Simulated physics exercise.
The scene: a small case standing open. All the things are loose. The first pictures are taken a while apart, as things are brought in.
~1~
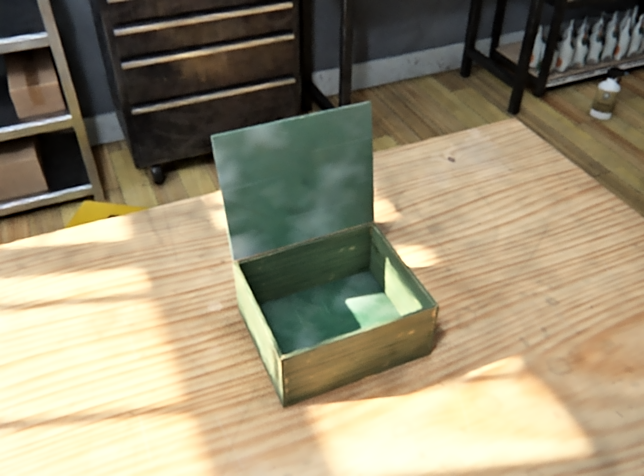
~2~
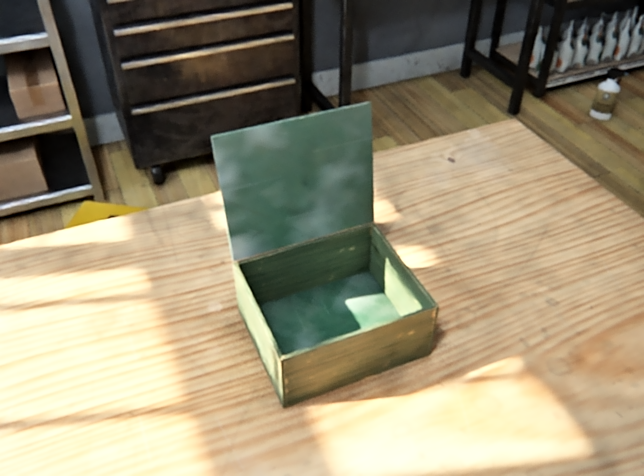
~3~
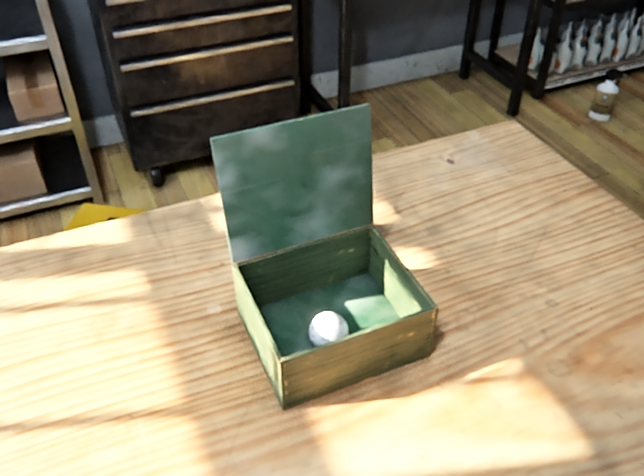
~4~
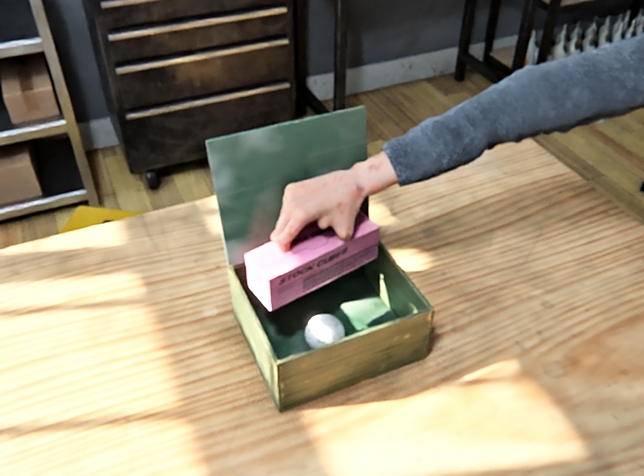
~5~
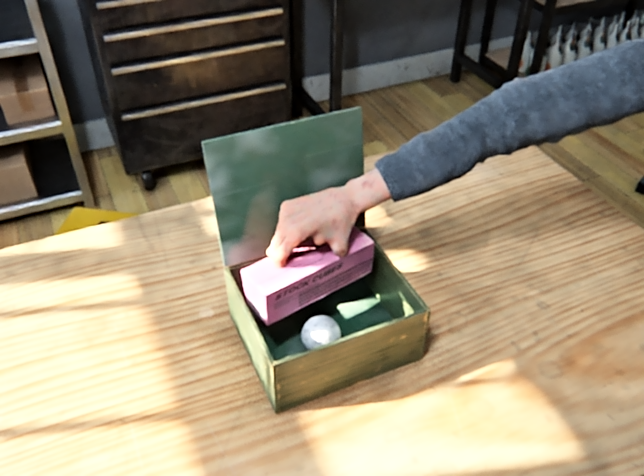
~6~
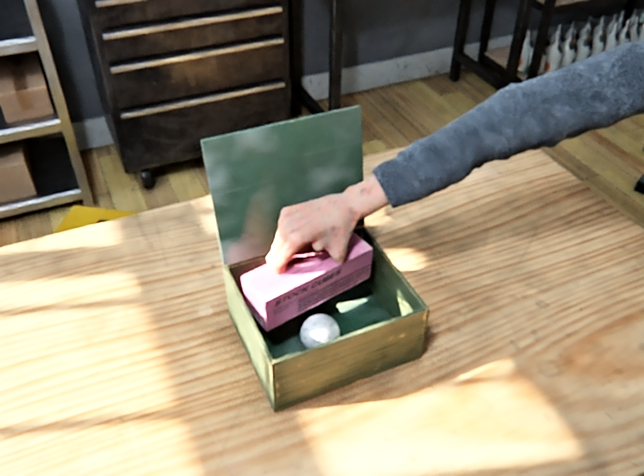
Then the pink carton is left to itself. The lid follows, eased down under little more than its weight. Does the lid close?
The lid shuts flat.
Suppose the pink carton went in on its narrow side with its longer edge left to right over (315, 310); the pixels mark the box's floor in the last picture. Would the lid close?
Then it shuts flat.
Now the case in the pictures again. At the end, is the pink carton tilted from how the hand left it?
It keeps its pose.
Then, 0.40 s on from there, pink carton shifted a little near (305, 303); white ball shifted about its own width.
Then, 1.60 s on from there, lid 59° above the rim; pink carton shifted a little near (305, 303); white ball shifted a little.
Then, 1.90 s on from there, lid 16° above the rim; pink carton shifted a little near (305, 303); white ball shifted a little.
In the end, lid shut; moved from the start, pink carton; white ball unmoved. At the end, from the last picture's camera, pink carton near (305, 303).
